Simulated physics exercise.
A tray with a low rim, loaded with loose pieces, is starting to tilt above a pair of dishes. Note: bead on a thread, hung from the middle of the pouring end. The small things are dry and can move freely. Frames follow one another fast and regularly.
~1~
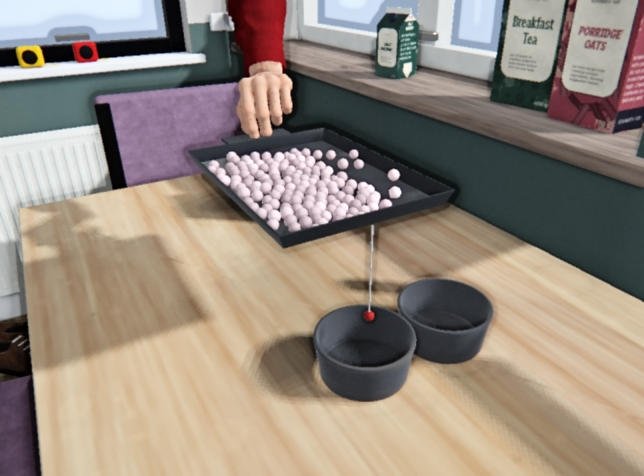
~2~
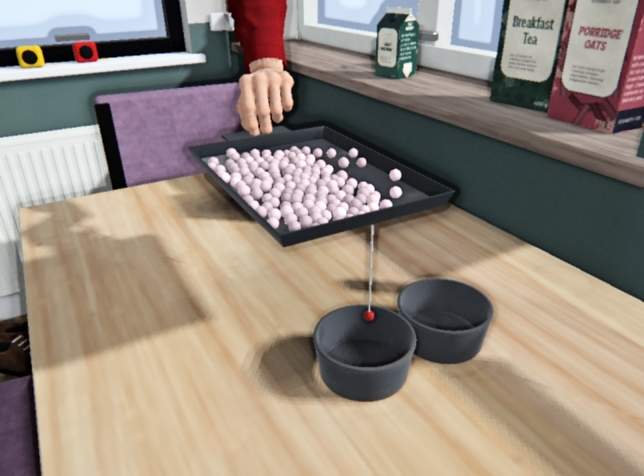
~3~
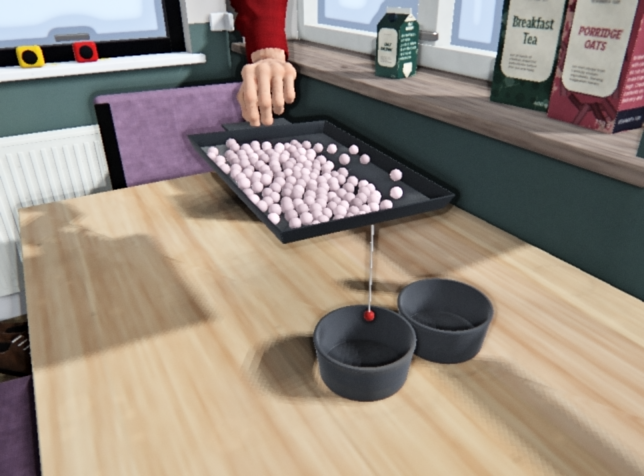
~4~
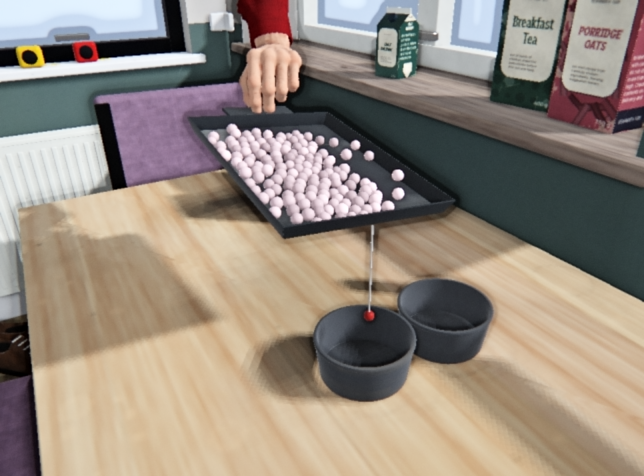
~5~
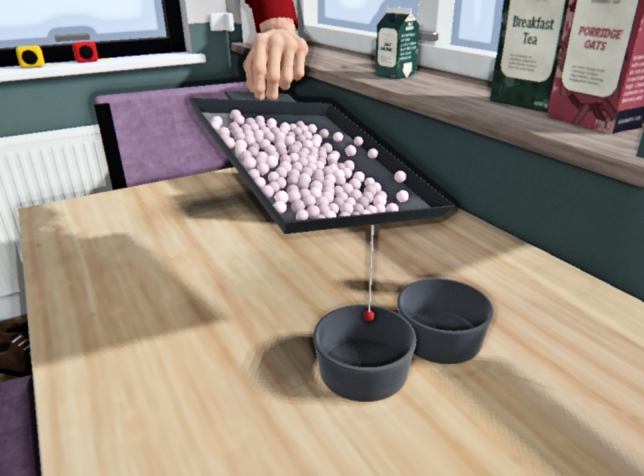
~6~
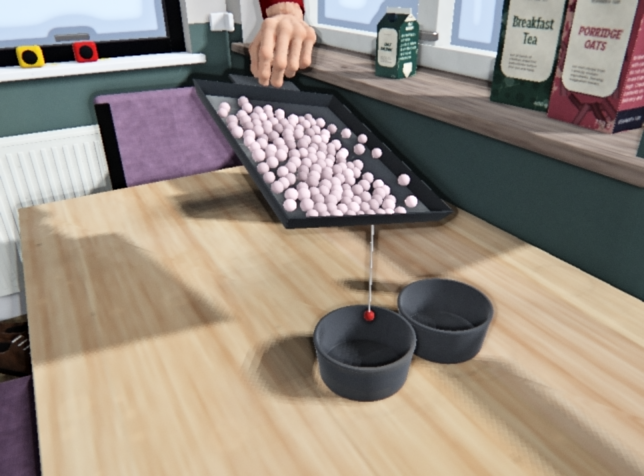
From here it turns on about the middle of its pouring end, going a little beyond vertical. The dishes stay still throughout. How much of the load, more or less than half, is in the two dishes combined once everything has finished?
More than half.
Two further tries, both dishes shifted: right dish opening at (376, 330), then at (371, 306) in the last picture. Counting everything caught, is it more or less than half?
The first place gets a lesser share, the second a lesser share.
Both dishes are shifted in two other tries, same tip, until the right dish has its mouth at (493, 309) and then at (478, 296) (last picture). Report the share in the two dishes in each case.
The first gives 60 %, the second 80 %.
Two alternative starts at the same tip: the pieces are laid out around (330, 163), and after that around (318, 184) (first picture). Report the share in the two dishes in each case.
First about 90, then 80 per cent.
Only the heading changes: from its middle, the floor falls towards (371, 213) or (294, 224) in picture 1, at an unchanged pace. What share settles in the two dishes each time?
It comes to about 30 per cent the first time and about 0 per cent the second.
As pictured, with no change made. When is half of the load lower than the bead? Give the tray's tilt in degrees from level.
70° or so.
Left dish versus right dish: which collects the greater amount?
The fuller one is the one on the right.
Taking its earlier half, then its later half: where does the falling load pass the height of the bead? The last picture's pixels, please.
It passes near (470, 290) first and then near (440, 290).
Soon, tray tipped steeply; about a third on the tray; a stray few in the left dish; about a third in the right dish; a small part outside both; about a quarter in the air.
A while on, tray tipped past a quarter turn; a stray few in the left dish; most in the right dish; a small part outside both.
Towards the end, tray tipped past a quarter turn; a stray few in the left dish; most in the right dish; a small part outside both.
Finally, tray tipped past a quarter turn; a stray few in the left dish; most in the right dish; a small part outside both.
